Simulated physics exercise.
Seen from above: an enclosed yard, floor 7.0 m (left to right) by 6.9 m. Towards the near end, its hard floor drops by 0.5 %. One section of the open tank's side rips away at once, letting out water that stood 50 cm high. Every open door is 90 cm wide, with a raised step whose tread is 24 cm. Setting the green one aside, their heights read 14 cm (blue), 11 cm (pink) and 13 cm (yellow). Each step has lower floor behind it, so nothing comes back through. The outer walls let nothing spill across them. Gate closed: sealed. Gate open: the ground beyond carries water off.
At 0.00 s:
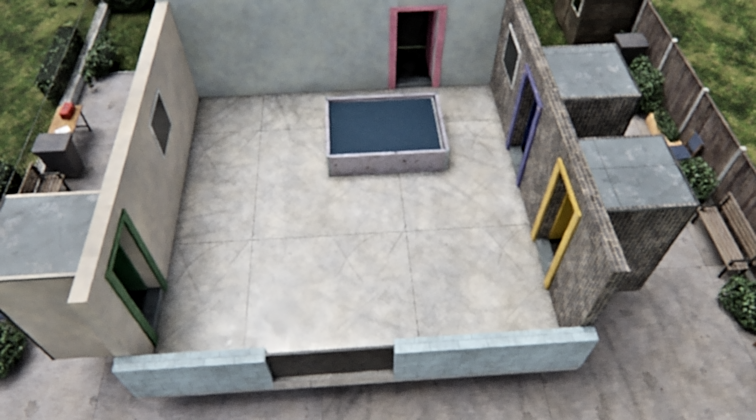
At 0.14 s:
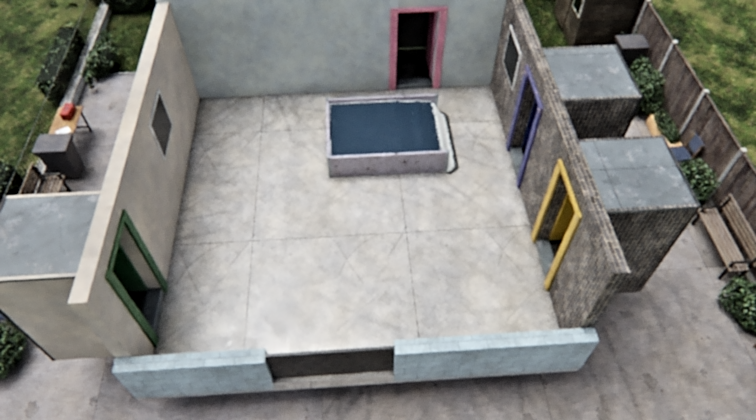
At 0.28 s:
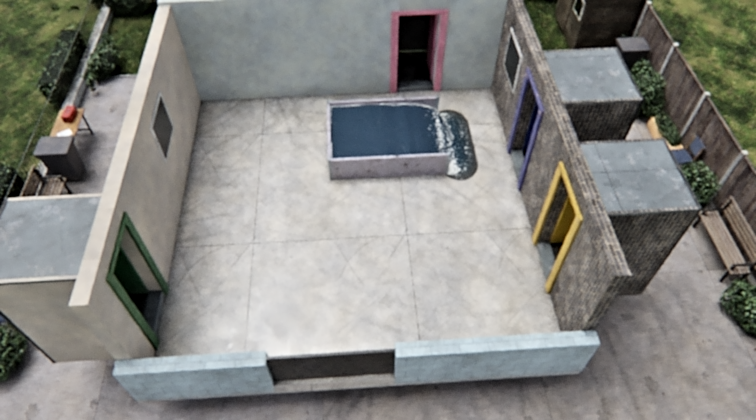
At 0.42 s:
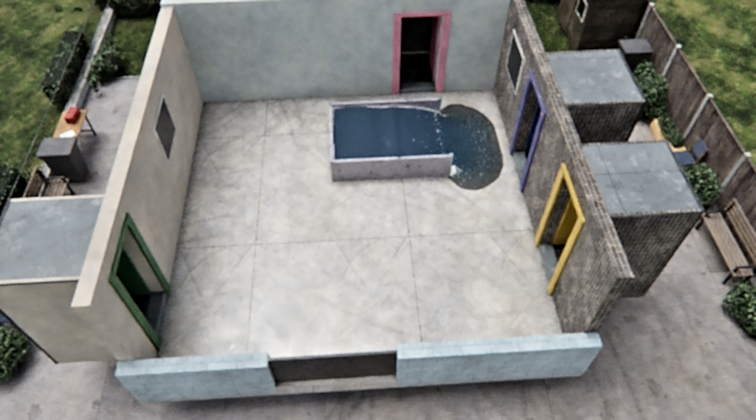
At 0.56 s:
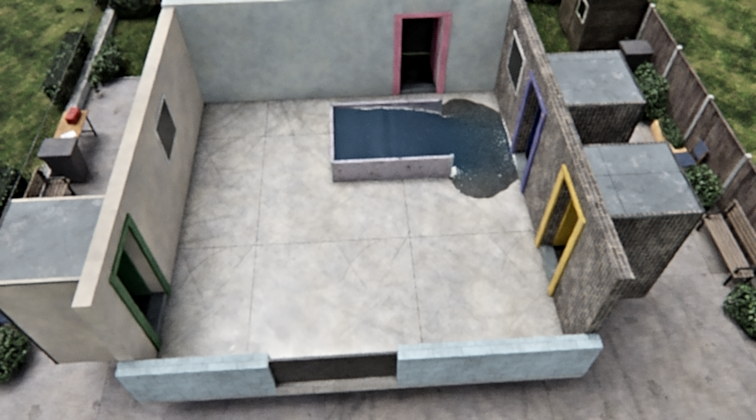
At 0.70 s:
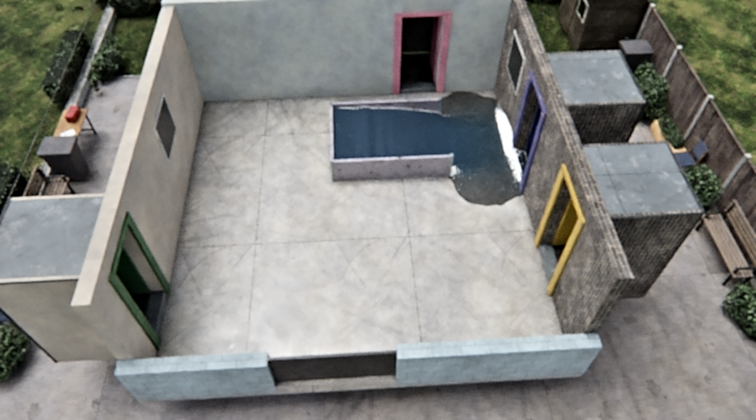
Dark water pouring through a gap in the right side of an open tank and spreading across a pale walled yard's floor.
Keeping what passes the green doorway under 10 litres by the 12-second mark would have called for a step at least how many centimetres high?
It would have called for about 7 cm.
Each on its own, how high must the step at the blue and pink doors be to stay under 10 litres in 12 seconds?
About 26 cm at blue and 7.0 cm at pink.
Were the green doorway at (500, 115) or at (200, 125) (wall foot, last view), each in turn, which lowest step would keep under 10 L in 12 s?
You'd want about 27 cm there first, then about 12.5 cm.
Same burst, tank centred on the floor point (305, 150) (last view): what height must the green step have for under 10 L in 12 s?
That setup calls for roughly 7.5 cm.
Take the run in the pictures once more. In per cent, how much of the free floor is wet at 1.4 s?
Roughly 10 percent of the floor.
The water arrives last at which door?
I'd say the green one.
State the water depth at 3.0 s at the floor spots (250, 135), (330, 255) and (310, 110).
About 0, 0 and 0 cm.
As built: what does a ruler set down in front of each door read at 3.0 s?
In cm - blue: 23, pink: 9, yellow: 6, green: 0.
After 1.4 s water covers 10 % of the floor, deepest (34 cm) near (503, 144); it has not reached the green door.
After 3.0 s water covers 30 % of the floor, deepest (30 cm) near (490, 96); it has not reached the green door.
After 12.0 s water covers 90 % of the floor, deepest (10 cm) near (272, 373); 7 cm at the green door, 0 litres in over its 19 cm step.
At the green door as built, the water arrived by 7.1 s and peaked near 10 cm at 9.0 s.
Run again over the same 12 s with other heights there, 17 litres in over 6 cm, 2 litres over 8.5 cm. The limit of 10 litres is kept from about 7 cm up.
